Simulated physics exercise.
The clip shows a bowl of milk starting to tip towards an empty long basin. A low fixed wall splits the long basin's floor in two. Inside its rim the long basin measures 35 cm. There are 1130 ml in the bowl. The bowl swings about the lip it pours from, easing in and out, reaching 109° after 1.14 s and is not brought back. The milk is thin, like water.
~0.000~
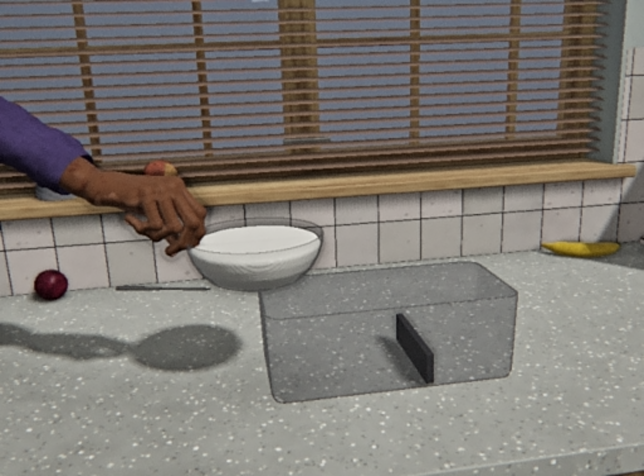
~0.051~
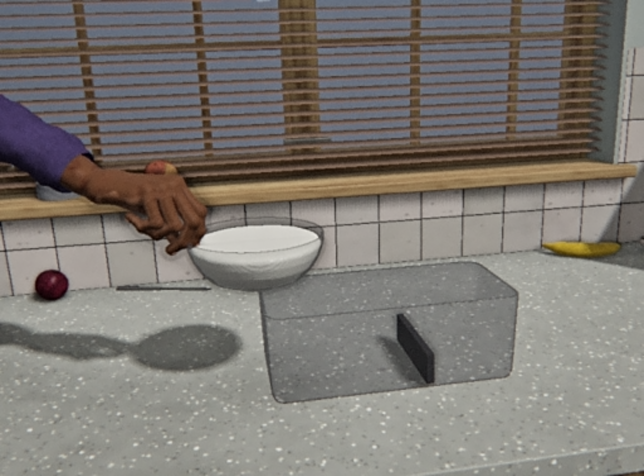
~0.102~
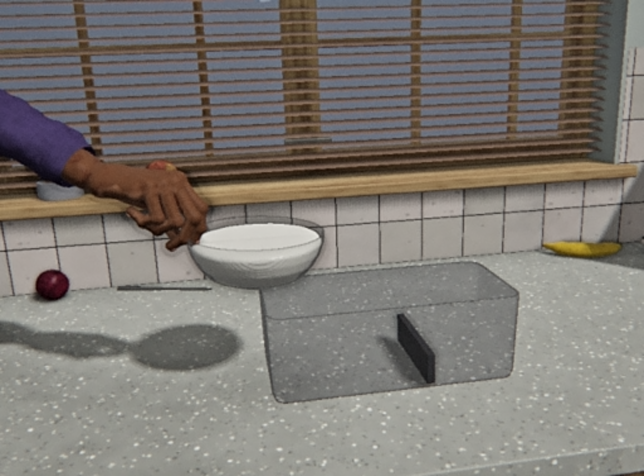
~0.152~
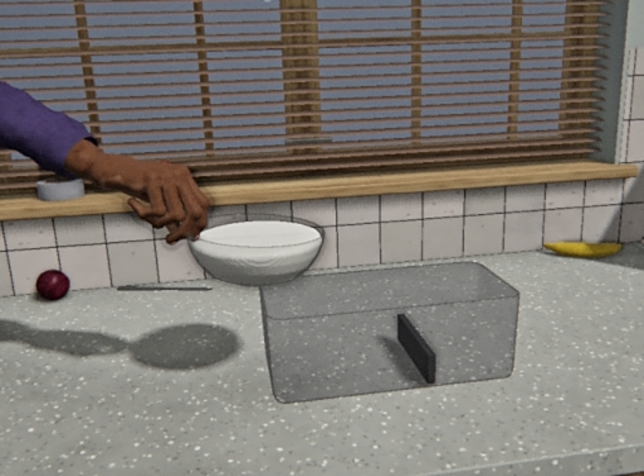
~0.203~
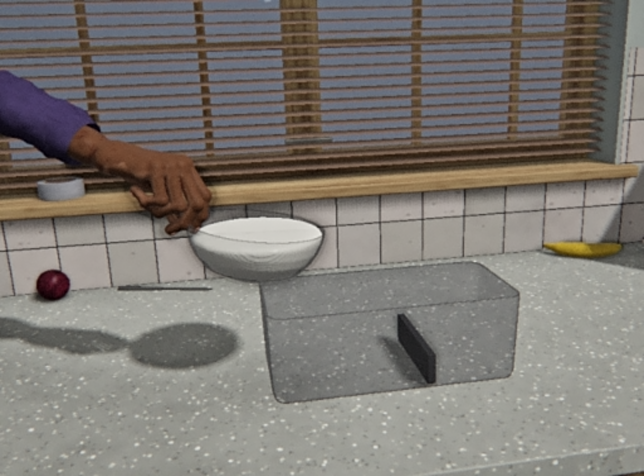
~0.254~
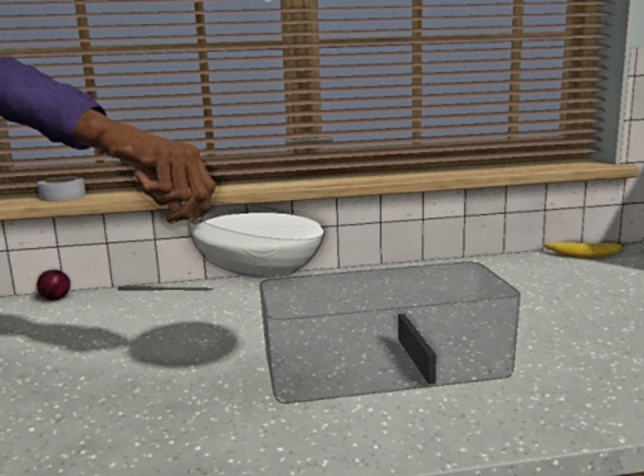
A hand in a purple sleeve slowly tilting a bowl of milk to the right beside a clear empty basin on a counter.
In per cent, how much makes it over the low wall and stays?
About 30 per cent.
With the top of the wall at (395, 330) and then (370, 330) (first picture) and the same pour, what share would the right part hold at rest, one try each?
In turn about 70 and 90 per cent.
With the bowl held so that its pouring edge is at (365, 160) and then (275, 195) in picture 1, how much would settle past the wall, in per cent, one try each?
In turn about 65 and 10 per cent.
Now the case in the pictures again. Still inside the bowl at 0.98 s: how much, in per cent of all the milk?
About 0 per cent.
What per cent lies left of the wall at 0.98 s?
Near 64 in a hundred.
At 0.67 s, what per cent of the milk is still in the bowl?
About 34 per cent.
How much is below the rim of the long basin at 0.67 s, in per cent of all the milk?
Some 22 per cent.
By 0.67 s the tilt is 69° and 34 per cent is still to pour, 23 is left of the wall and 0 right of it.
By 0.98 s the tilt is 103° and 0 per cent is still to pour, 65 is left of the wall and 30 right of it.
By 1.29 s the tilt is 109° and 0 per cent is still to pour, 70 is left of the wall and 28 right of it.
By 1.64 s the tilt is 109° and 0 per cent is still to pour, 69 is left of the wall and 30 right of it.
At rest 69 per cent lies left of the wall, 30 right of it and 1 outside.
